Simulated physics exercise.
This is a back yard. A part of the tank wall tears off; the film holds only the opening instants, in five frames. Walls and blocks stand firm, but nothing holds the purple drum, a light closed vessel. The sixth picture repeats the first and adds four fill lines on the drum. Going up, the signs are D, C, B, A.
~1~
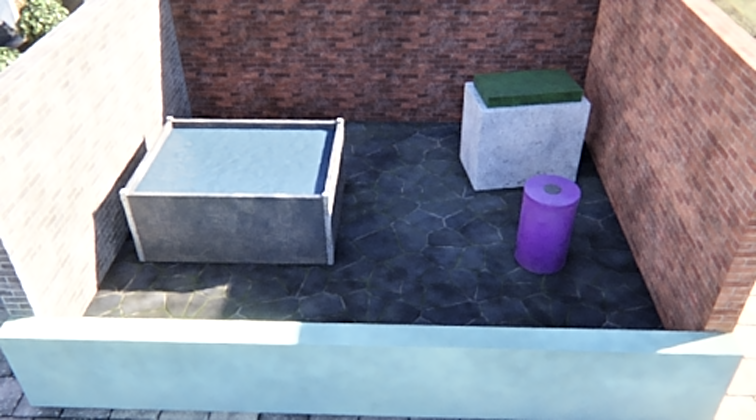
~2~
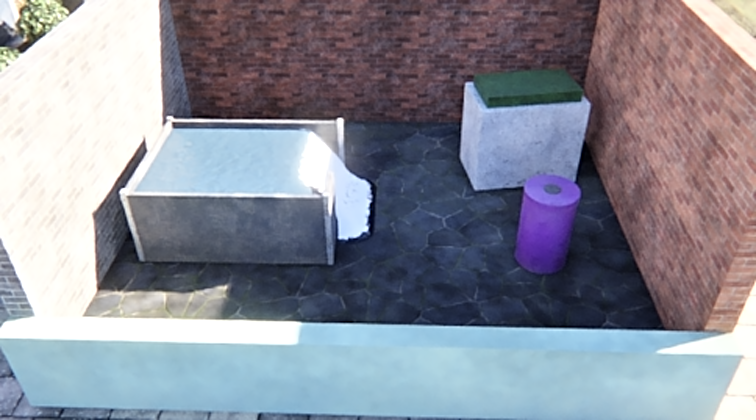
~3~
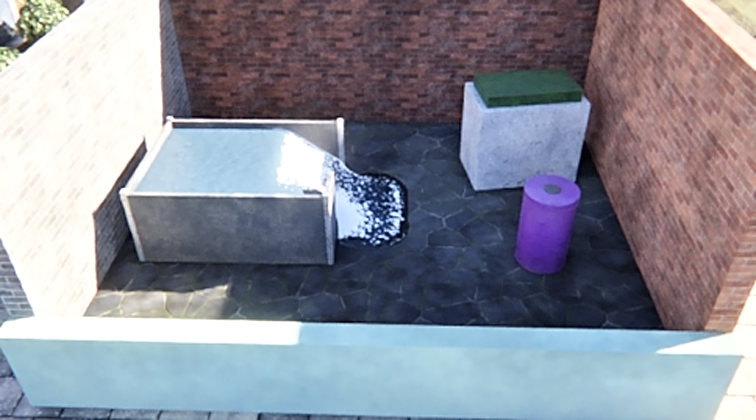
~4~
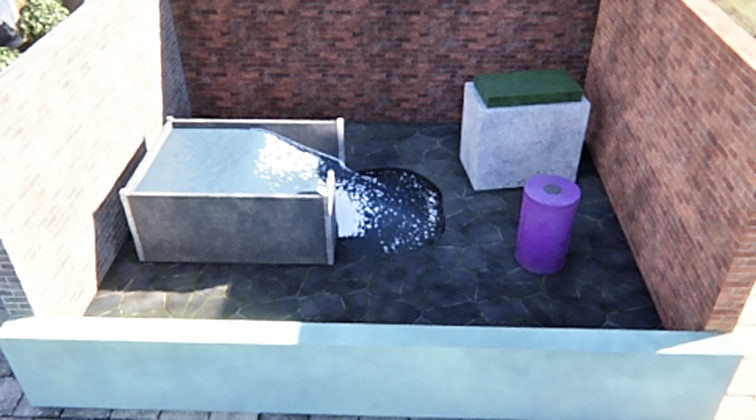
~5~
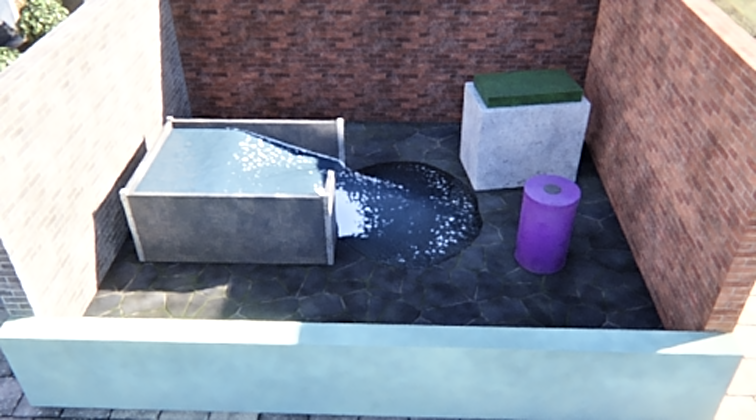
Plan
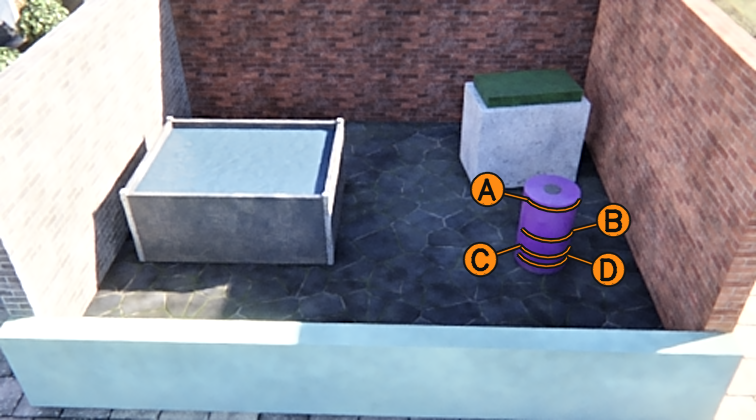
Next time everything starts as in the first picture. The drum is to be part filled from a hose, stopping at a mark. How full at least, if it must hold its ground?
Use level B.
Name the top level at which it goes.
Level C.
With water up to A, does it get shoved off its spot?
No.
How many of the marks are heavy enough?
Two.
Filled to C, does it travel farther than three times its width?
No, less.
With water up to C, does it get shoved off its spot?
Yes, that goes wrong.
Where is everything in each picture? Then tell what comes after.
Lid of the purple drum at (552, 189); tank full, its middle at (242, 161).
Water covers 2 % of the ground and is seen nearest the drum at (366, 225).
Water covers 5 % of the ground and is seen nearest the drum at (394, 237).
Water covers 8 % of the ground and is seen nearest the drum at (434, 230).
Lid of the purple drum at (552, 189); water covers 12 % of the ground and is seen nearest the drum at (463, 242).
On the marked copy, A at (556, 210); B at (551, 240); C at (547, 257); D at (546, 266); from the bottom up D, C, B, A.
Choosing A, it does not move.
Choosing B, it does not move.
Choosing C, it is pushed about its own width away.
Choosing D, it is pushed about 5 times its own width away.
